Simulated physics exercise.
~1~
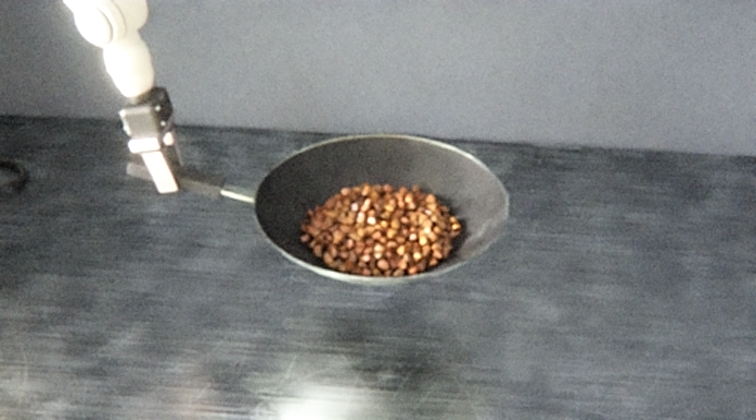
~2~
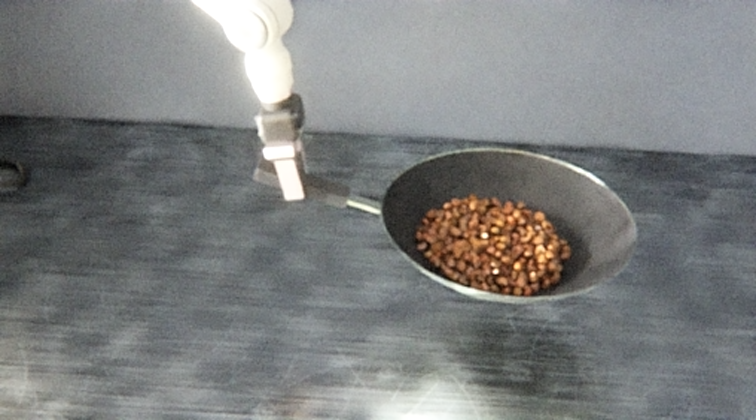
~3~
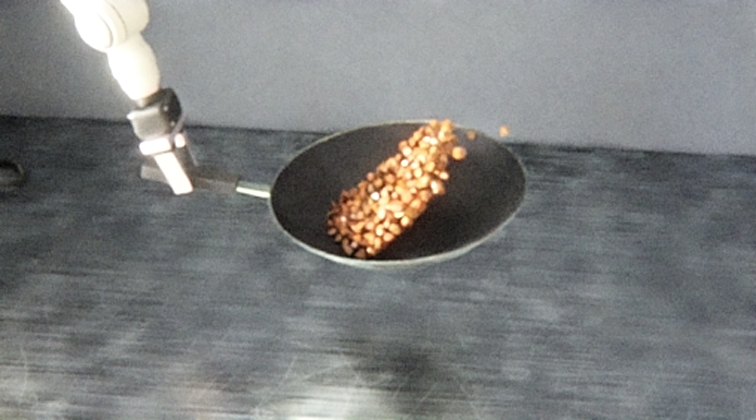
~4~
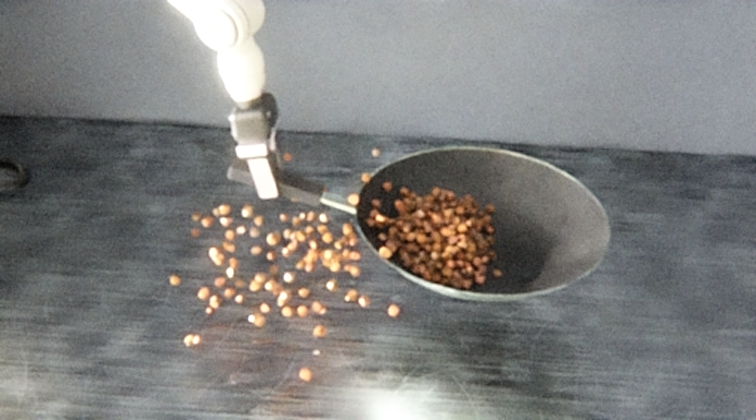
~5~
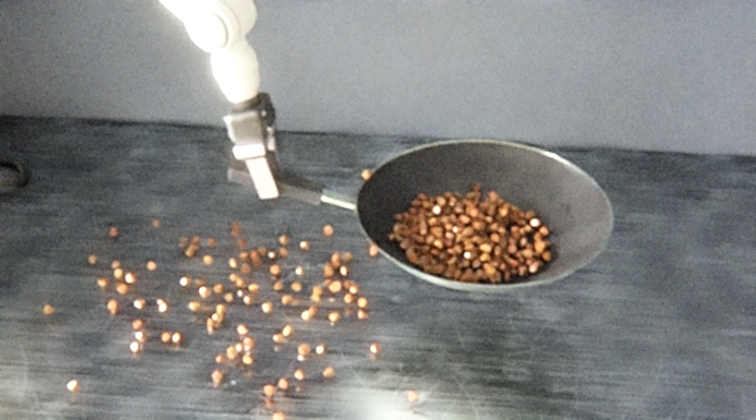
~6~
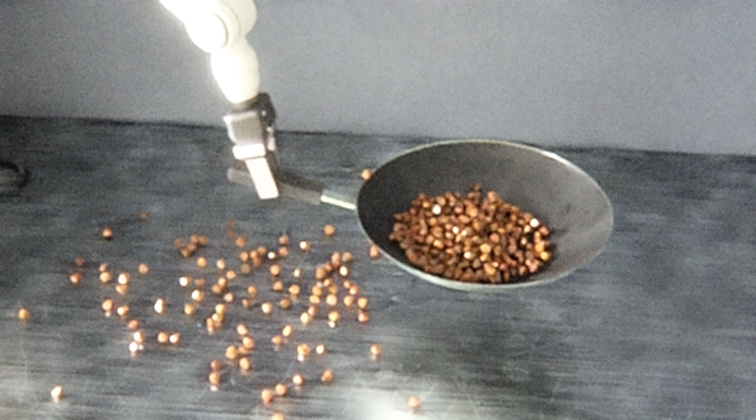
A pale robot arm at the upper left grips the handle of a dark wok holding a heap of brown pellets, seen from slightly above over a dark streaked tabletop with a grey wall behind. The arm moves the wok to the right, with the heap resting inside. It then swings back left, and the pellets surge up toward the far right rim, a few flying past it. The wok moves right again while many pellets spill over its left side onto the table. They scatter below the arm, and the wok stops, still holding most of the pellets.
